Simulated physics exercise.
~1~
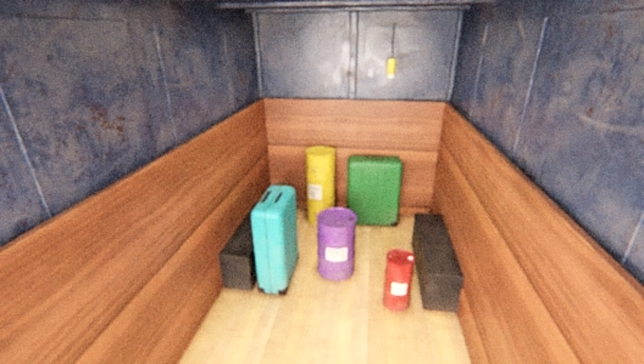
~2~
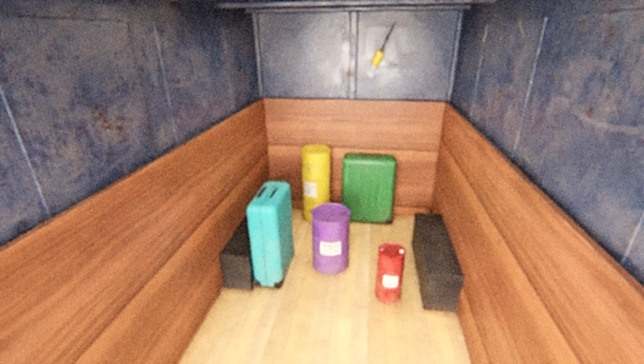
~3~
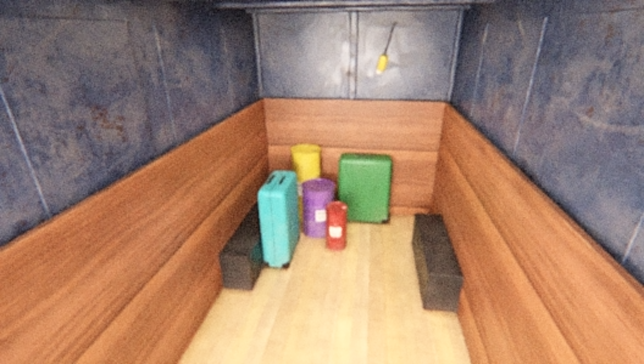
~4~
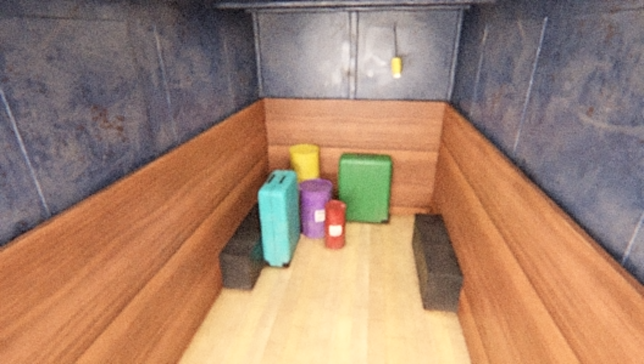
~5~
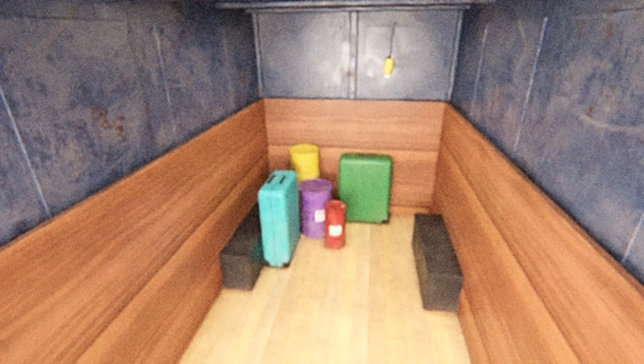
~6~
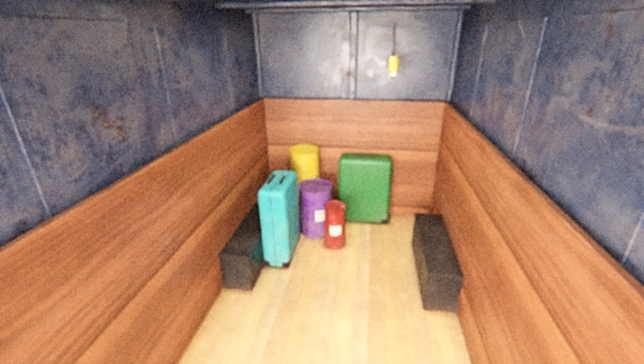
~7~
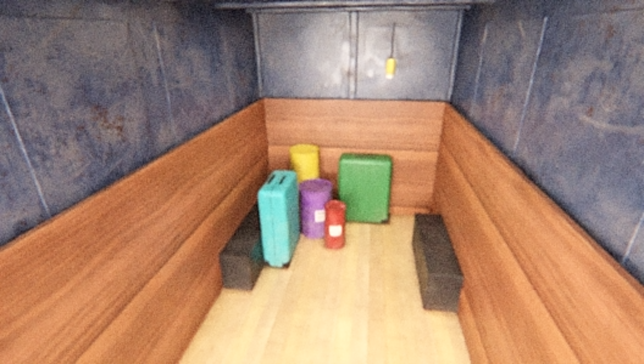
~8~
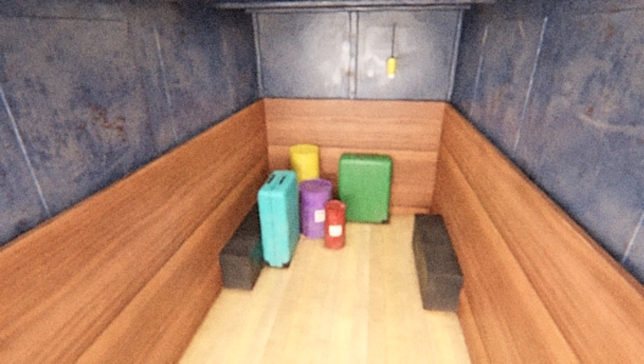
A green case stood near the back of a wood-lined van while a turquoise case and purple, red and yellow drums slid towards the far end, the red one also moving well left, until they rested upright in a cluster as a lamp swung.
